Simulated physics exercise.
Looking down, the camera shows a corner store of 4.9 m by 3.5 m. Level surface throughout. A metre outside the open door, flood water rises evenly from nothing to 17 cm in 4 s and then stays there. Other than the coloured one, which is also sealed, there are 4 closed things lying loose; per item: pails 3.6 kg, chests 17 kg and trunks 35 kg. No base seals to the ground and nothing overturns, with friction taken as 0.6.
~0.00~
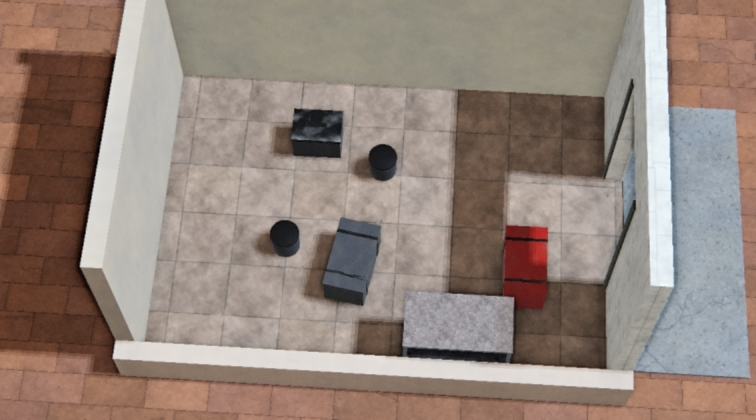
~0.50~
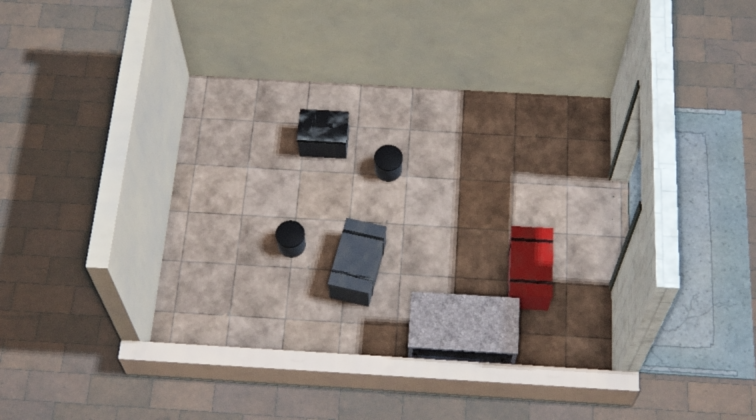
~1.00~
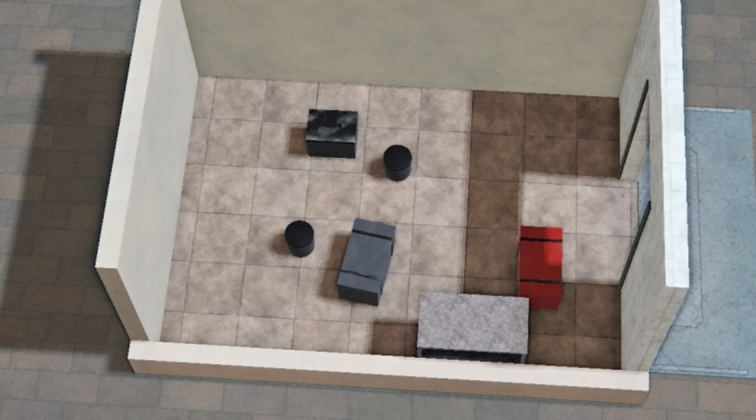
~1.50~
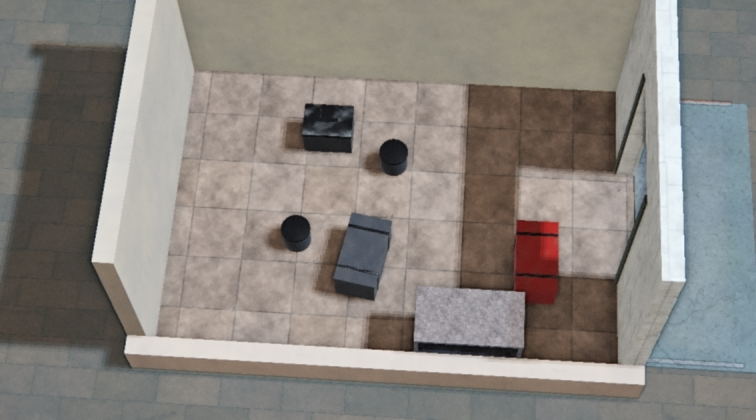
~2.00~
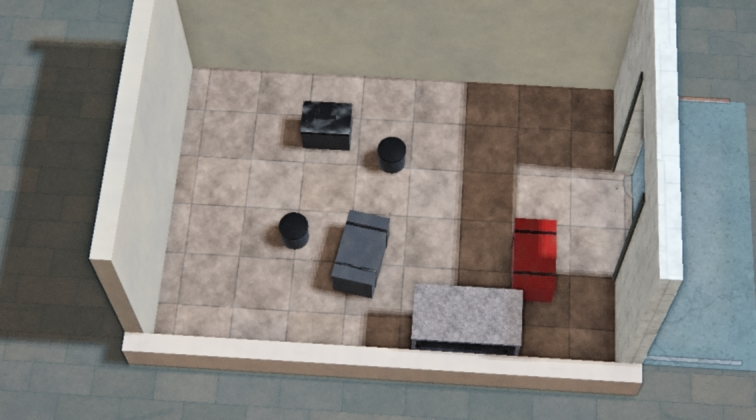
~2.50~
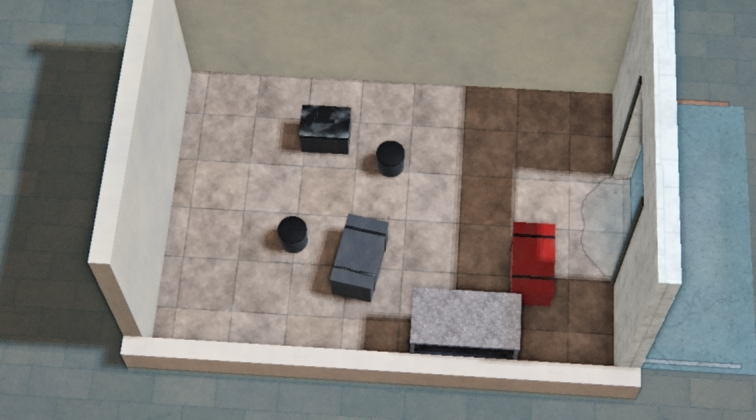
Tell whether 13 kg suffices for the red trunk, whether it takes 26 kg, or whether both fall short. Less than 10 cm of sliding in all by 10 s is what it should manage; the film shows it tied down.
Both fall short.
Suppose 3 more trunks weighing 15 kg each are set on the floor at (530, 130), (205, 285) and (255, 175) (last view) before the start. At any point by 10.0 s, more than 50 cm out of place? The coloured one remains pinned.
Listed in turn, they go over the bar, beneath the bar, beneath the bar.
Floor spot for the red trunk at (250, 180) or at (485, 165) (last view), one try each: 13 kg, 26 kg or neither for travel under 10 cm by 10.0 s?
Only the heavy mass does it, then neither mass does it.
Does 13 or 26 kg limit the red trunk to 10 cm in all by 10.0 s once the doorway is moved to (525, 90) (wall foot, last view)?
Outcome - neither pick works.
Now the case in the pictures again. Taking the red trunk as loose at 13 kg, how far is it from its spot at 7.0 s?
Displacement near 120 cm.
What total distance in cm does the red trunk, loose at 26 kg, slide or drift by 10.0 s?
About 120 cm.
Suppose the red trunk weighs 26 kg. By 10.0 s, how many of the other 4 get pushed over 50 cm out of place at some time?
That makes 1.
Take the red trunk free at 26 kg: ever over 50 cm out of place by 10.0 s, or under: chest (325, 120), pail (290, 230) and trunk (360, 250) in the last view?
Respectively: Not exceeded, not exceeded, not exceeded.
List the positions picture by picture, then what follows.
The first picture shows the red trunk at (526, 260) rests on the ground; water covers 0.0 m2; 0 of 5 have shifted.
The second picture shows the red trunk at (532, 261) rests on the ground; water covers 0.0 m2; 0 of 5 have shifted.
The third picture shows the red trunk at (541, 261) rests on the ground; 0.0 m2 under water; 0 of 5 have shifted.
The fourth picture shows the red trunk at (537, 255), on the bottom; 0.0 m2 under water; 0 of 5 have shifted.
The fifth picture shows the red trunk at (535, 253), on the bottom; 0.0 m2 under water; 0 of 5 have shifted.
The sixth picture shows the red trunk at (534, 257) rests on the ground; water covers 0.3 m2; 0 of 5 have shifted.
After 3.5 s the red trunk would be 0 cm from its start with 13 kg and 0 cm from its start with 26 kg; 2 cm of water round it then.
After 4.5 s the red trunk would be 34 cm from its start with 13 kg and 2 cm from its start with 26 kg; 5 cm of water round it then.
After 7.0 s the red trunk would be 128 cm from its start with 13 kg and 47 cm from its start with 26 kg; 5 cm of water round it then.
After 10.0 s the red trunk would be 127 cm from its start with 13 kg and 121 cm from its start with 26 kg; 6 cm of water round it then.
